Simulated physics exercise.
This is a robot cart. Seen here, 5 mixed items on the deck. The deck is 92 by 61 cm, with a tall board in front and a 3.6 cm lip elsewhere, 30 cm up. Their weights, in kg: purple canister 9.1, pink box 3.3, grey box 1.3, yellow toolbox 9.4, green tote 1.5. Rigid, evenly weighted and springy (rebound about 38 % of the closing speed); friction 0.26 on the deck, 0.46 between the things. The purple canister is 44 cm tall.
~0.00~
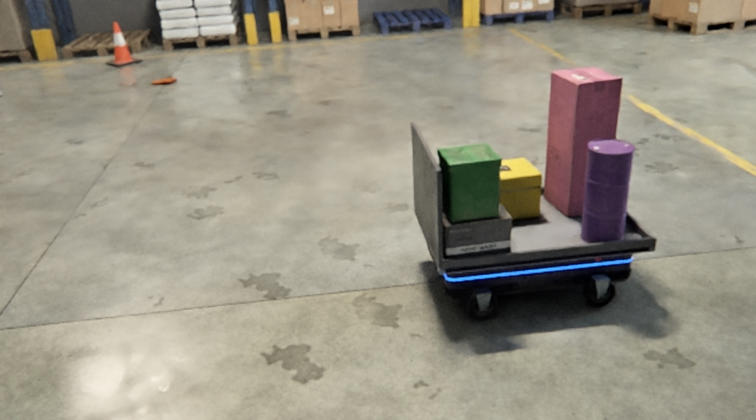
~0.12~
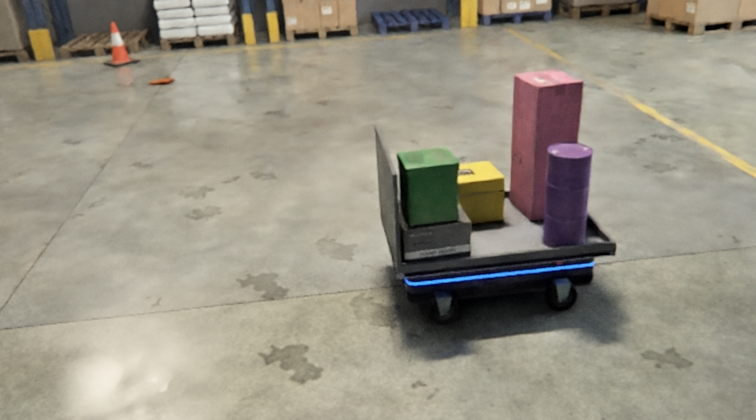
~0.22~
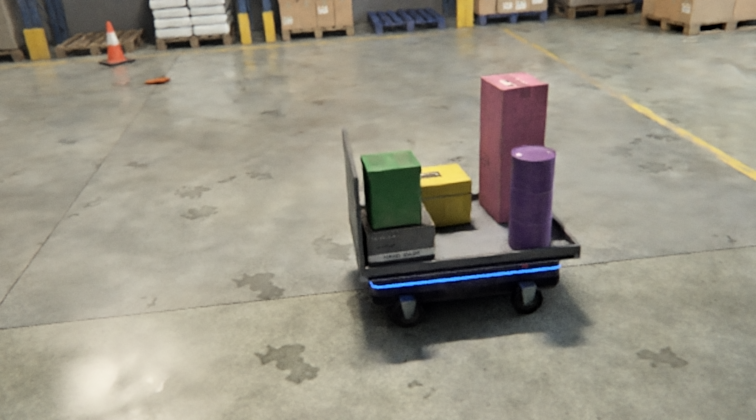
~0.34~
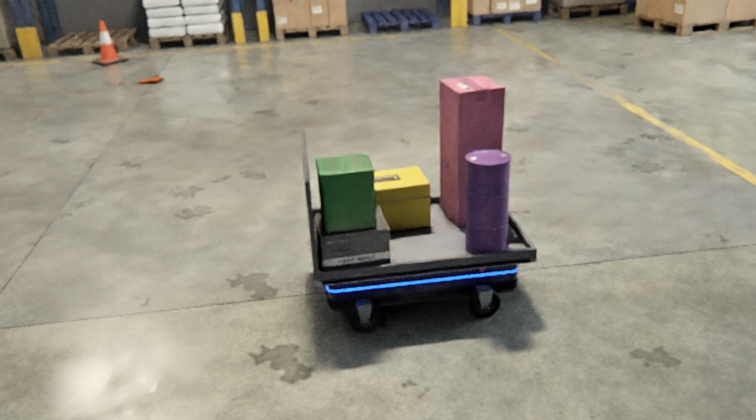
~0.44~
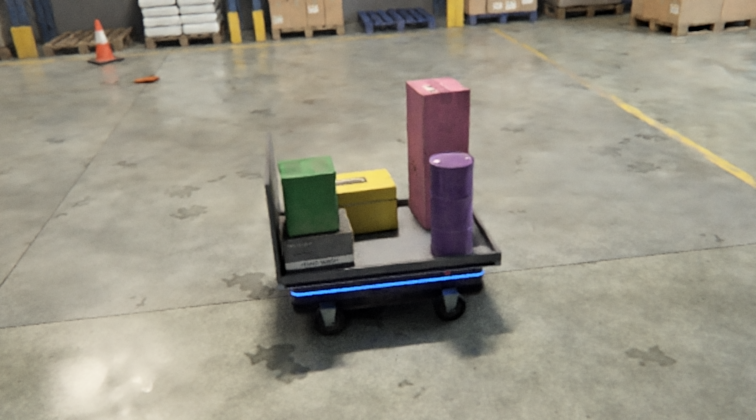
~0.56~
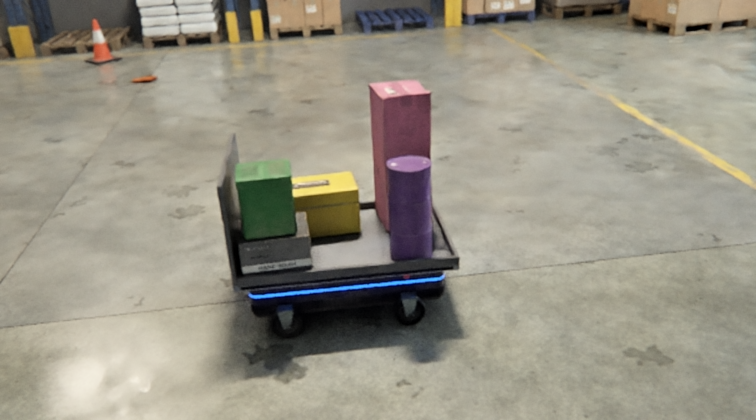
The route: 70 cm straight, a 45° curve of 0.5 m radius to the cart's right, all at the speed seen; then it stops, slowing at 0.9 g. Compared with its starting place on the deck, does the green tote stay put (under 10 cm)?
The green tote leaves its spot.
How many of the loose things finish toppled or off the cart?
That comes to 2.
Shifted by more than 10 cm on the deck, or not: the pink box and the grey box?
The pink box gets shifted; the grey box keeps its place.
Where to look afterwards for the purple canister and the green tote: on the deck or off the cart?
The purple canister ends off the cart; the green tote ends off the cart.
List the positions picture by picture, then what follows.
In the first picture, cart has run 0 cm; green tote (469, 183); purple canister (606, 193).
In the second picture, cart has run 17 cm; grey box (431, 232); yellow toolbox (455, 196).
In the third picture, cart has run 31 cm; purple canister (531, 200); pink box (511, 148).
In the fourth picture, cart has run 48 cm; grey box (352, 239); yellow toolbox (383, 201).
In the fifth picture, cart has run 62 cm; purple canister (452, 207); pink box (437, 154).
In the sixth picture, cart has run 78 cm; green tote (267, 199); grey box (275, 245).
Around 0.76 s, cart has run 106 cm, turned 25°; green tote now off the cart; yellow toolbox shifted 9 cm; purple canister shifted 2 cm.
Around 1.06 s, cart has run 147 cm, turned 45°; purple canister at 14° to upright; yellow toolbox shifted 3 cm; pink box shifted 3 cm.
Around 1.26 s, cart has run 150 cm, turned 45°, stopped; purple canister at 53° to upright; pink box shifted 12 cm; yellow toolbox shifted 9 cm.
Around 3.06 s, cart has run 150 cm, turned 45°, stopped; purple canister on its side; pink box shifted 19 cm; yellow toolbox shifted 9 cm.
Finally (3.9 s), off the cart, purple canister and green tote; not toppled but over 10 cm from the start, pink box; the other 2 still in place (within 10 cm). Final places as that camera would see them, green tote near (31, 294).
